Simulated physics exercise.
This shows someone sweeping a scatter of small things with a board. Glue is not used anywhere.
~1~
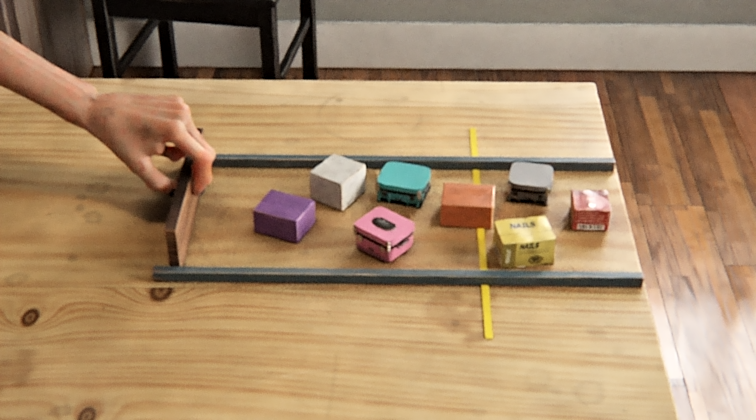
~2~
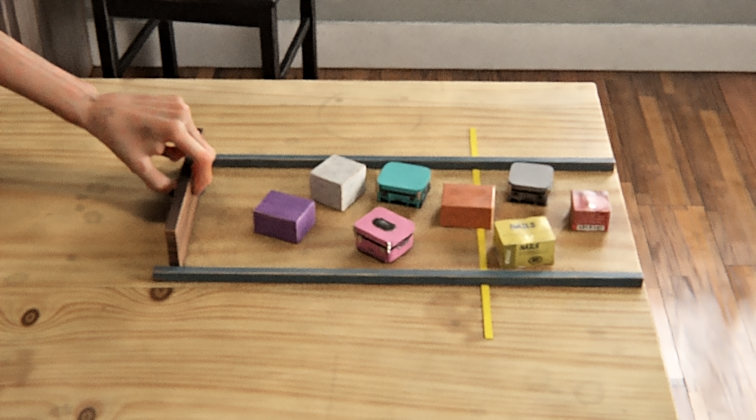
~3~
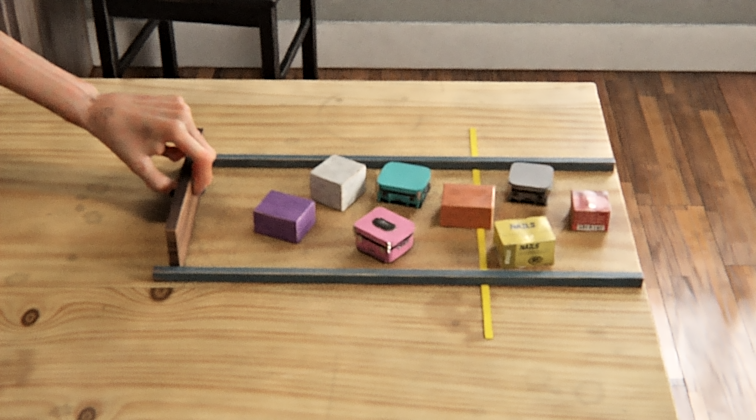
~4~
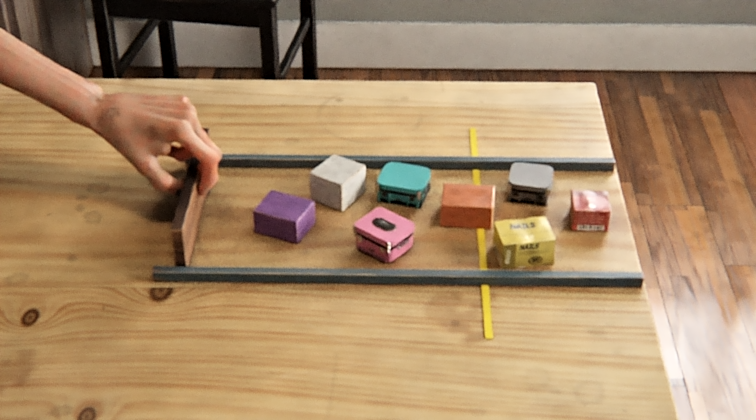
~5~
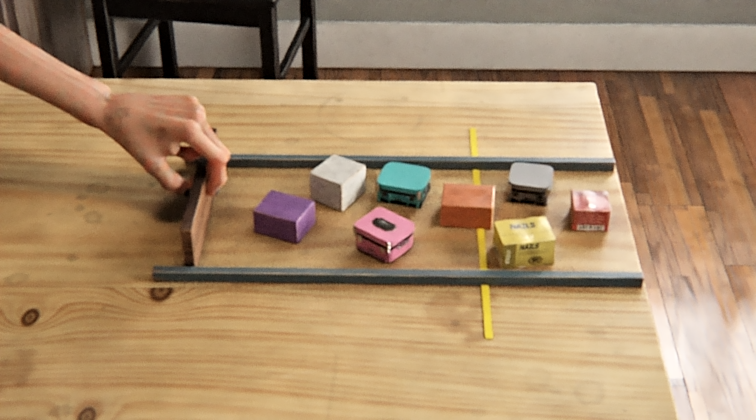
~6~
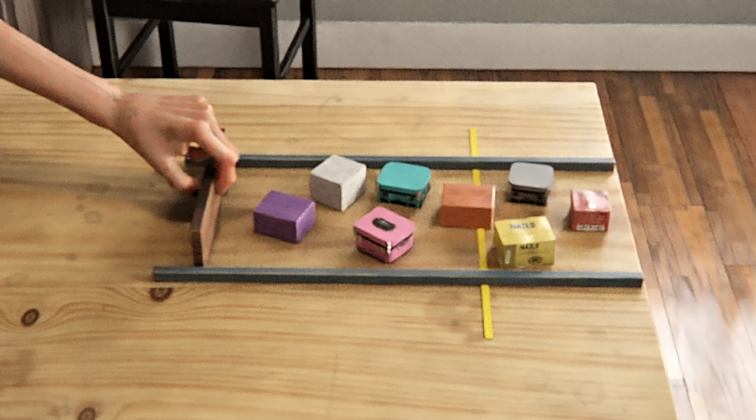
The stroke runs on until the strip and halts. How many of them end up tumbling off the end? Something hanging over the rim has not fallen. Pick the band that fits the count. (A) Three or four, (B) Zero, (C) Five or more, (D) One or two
Zero (B).
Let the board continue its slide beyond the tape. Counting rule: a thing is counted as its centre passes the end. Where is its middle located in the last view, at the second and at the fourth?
I'd say close to (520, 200), and after that close to (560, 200).
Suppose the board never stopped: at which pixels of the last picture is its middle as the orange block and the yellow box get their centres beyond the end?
I'd put it close to (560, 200), and close to (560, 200) for the other one.
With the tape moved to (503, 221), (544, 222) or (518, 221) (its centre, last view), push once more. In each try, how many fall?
0, 2, 0.
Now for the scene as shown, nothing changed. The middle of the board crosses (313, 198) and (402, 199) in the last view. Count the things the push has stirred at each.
First 2, then 5.
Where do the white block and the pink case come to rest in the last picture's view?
One is at about (497, 177), the other at about (503, 246).
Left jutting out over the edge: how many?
It would come to 0.
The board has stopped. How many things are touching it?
Tally at the end: 3.
Soon after, none off yet; red box at rest near (590, 211); grey case at rest near (530, 184); yellow box at rest near (524, 243).
At rest, the number that fall off is zero.
